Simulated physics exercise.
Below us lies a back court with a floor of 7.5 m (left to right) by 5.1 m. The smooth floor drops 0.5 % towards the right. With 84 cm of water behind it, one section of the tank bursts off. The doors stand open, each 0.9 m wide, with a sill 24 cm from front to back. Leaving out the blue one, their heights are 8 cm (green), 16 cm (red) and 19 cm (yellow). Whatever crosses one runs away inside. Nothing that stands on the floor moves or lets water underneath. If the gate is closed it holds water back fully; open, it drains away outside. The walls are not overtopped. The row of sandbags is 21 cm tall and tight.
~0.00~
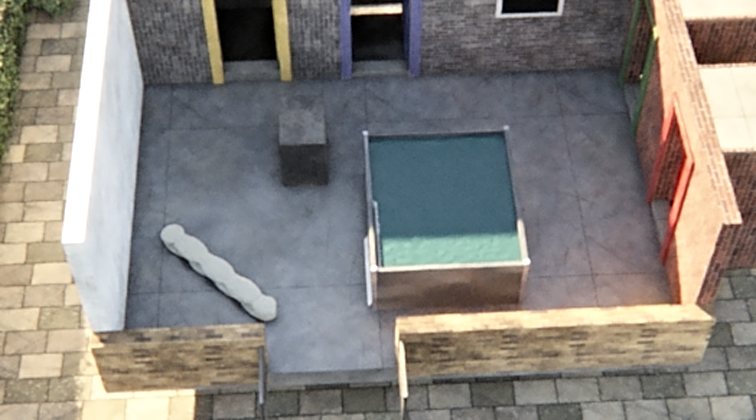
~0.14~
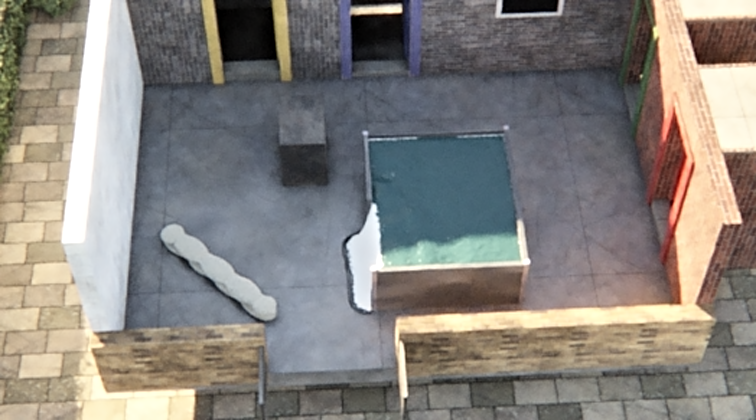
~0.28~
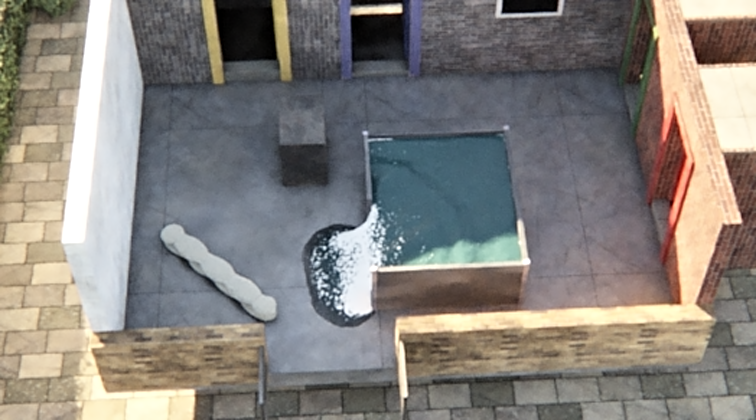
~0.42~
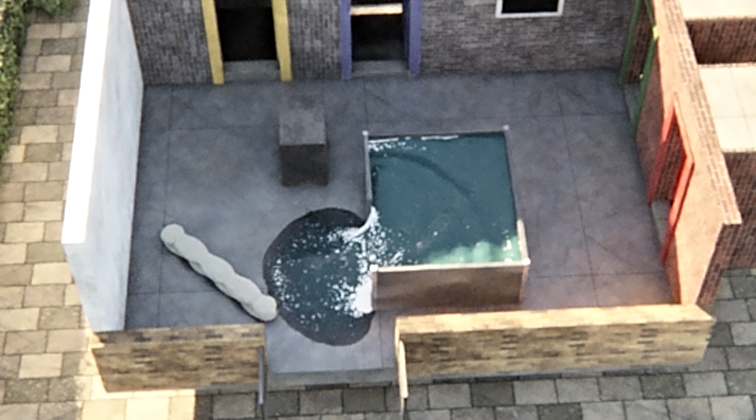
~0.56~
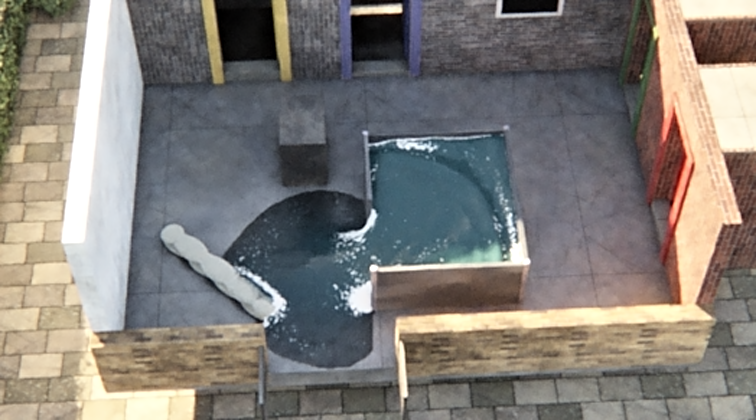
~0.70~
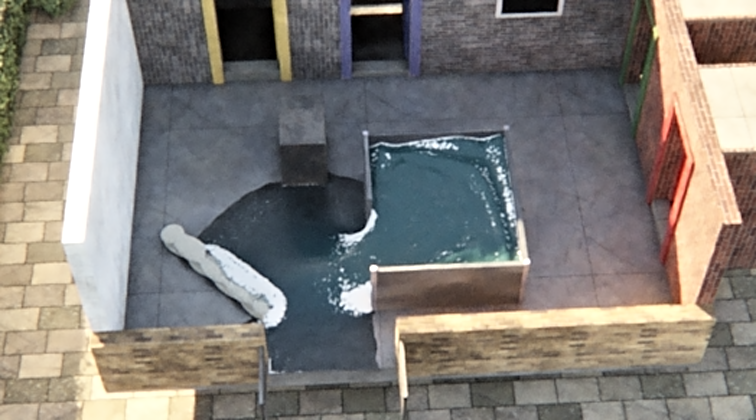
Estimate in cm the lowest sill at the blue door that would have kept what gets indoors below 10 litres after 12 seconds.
At least 6 cm or so.
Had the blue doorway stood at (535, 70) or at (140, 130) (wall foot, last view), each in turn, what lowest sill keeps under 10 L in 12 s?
Roughly 8.5 and 26 cm.
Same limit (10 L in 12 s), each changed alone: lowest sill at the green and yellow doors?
About 18 cm at green and 21 cm at yellow.
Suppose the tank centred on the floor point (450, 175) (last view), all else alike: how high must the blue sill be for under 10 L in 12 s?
Then roughly 10.0 cm.
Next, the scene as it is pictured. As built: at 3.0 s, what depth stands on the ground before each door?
In cm: Green 0, red 0, yellow 14, blue 0.
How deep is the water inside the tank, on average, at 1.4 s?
About 57 cm.
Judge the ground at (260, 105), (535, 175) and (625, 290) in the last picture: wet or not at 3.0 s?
In that order: Flooded, not reached, not reached.
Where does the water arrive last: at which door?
The red one.
After 1.4 s water covers 30 % of the floor, deepest (46 cm) near (363, 286); it has not reached the blue door.
After 3.0 s water covers 45 % of the floor, deepest (43 cm) near (167, 94); it has not reached the blue door.
After 12.0 s water covers 95 % of the floor, deepest (14 cm) near (645, 329); 5 cm at the blue door, 0 litres in over its 9 cm sill.
At the blue door as built, the water arrived by 3.2 s and peaked near 9 cm at 7.2 s.
With a sill of 5 cm, 18 litres would have come in within the 12 s; with 6.5 cm, 7 litres. So under 10 litres takes about 6 cm.
